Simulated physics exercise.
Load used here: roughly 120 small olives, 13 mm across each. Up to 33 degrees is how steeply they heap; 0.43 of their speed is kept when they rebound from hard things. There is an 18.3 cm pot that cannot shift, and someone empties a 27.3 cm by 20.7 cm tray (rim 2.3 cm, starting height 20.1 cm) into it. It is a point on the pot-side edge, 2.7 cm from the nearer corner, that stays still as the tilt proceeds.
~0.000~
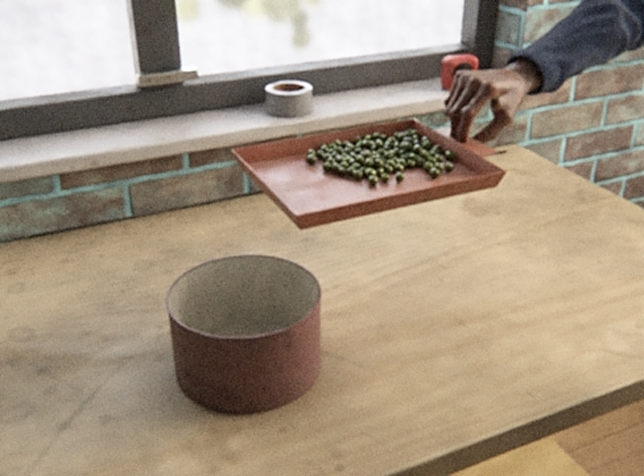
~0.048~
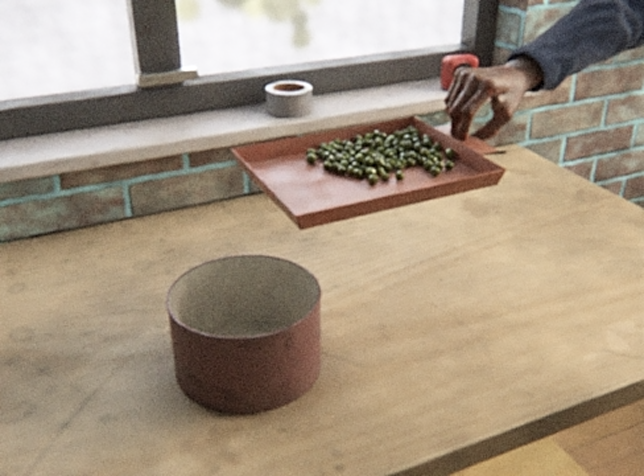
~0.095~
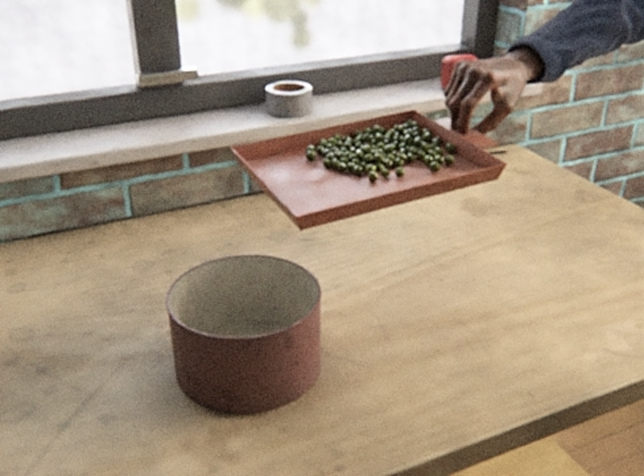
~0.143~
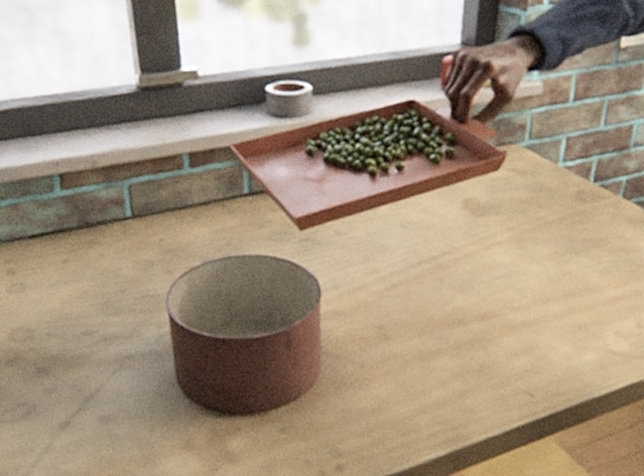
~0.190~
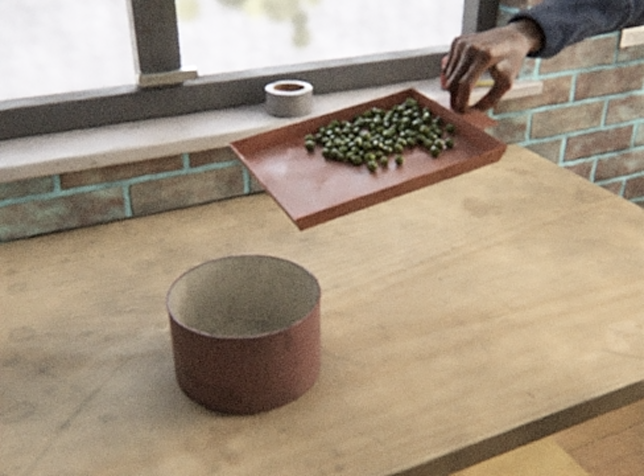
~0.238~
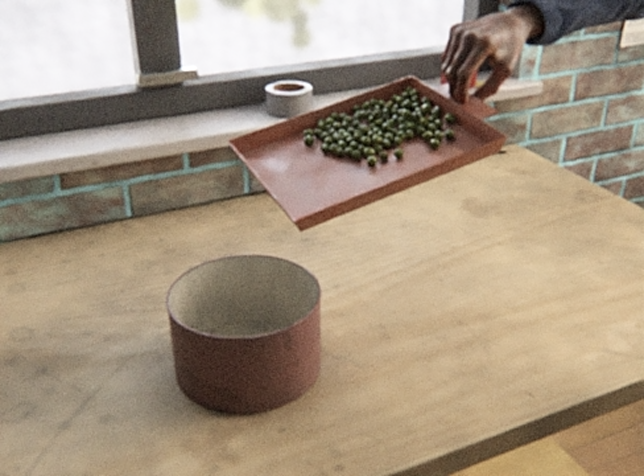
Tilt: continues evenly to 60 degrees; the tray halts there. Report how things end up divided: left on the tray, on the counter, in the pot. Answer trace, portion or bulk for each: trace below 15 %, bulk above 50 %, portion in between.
Left on the tray: Bulk. Counter: Trace. Pot: Portion.
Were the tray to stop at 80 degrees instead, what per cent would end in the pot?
In that case, near 45 percent.
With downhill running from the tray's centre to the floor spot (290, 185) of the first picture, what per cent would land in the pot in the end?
5 %.
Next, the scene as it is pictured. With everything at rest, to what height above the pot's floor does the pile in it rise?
About 1.5 cm.
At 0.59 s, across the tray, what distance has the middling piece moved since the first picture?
About 6 cm.
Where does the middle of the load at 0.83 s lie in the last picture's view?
Roughly pixel (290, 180).
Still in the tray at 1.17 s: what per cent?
Around 70 percent of it.
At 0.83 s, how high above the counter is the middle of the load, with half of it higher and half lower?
I'd say near 24 cm.
Then, at 0.59 s, tilt 35 degrees; the tray holds 100 %, the pot 0 %.
After 0.83 s, tilt 51 degrees; the tray holds 95 %, the pot 0 %.
After 1.17 s, tilt 60 degrees; the tray holds 70 %, the pot 20 %.
In the end, at 1.8 s, tray 70 %, counter 0 %, pot 25 %.
